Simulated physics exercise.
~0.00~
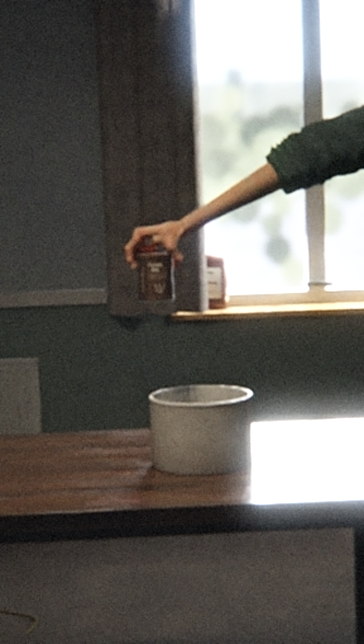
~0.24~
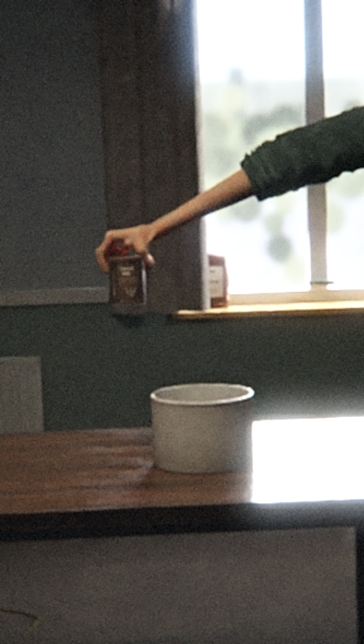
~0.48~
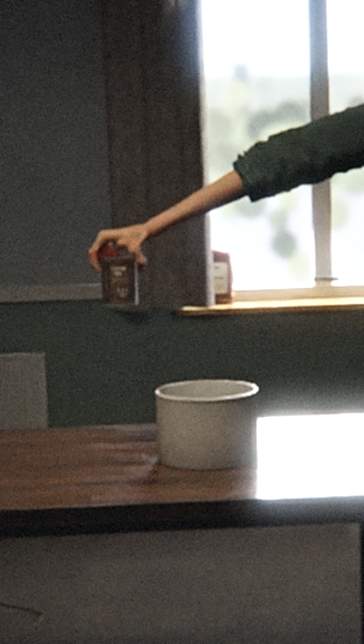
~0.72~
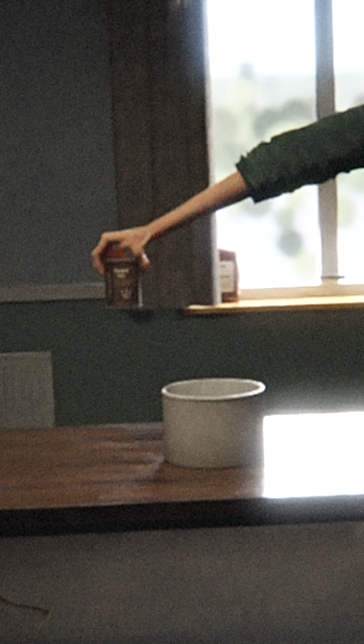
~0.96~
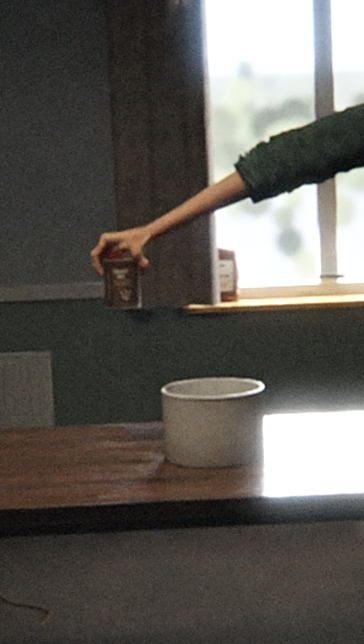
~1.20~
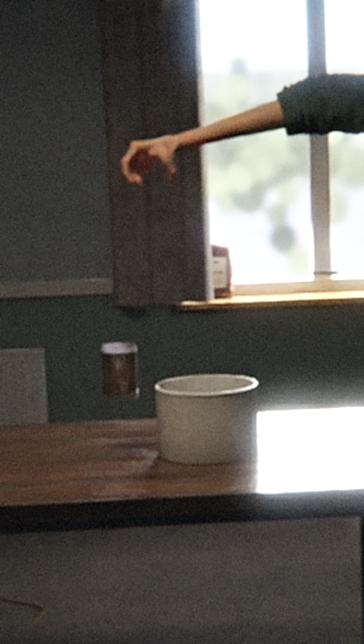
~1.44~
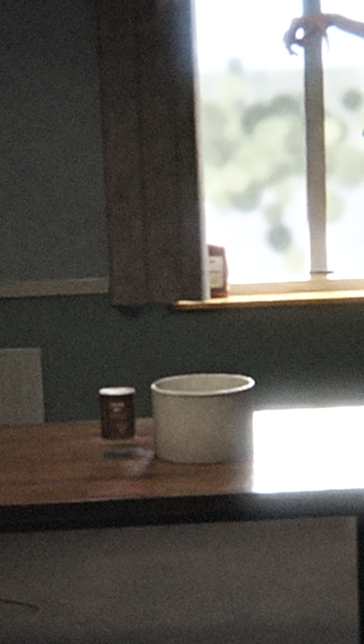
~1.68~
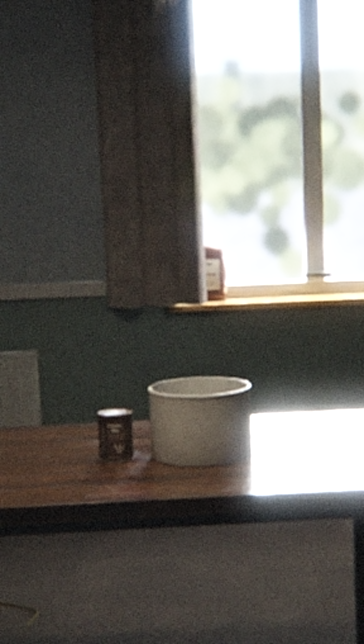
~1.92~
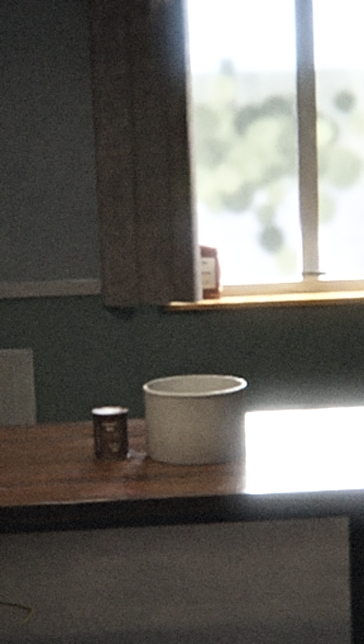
An arm in a dark green sleeve reaches in from the right, holding a small brown tin above a wooden counter in a dim room, seen from the front by a slightly swaying camera. A wide, pale round container sits on the counter, with a bright window behind it on the right and a reddish jar on the sill. The hand carries the tin a little to the left and holds it there. The fingers open and the tin drops upright as the arm withdraws to the right. It misses the container and comes to rest standing on the counter just left of it.
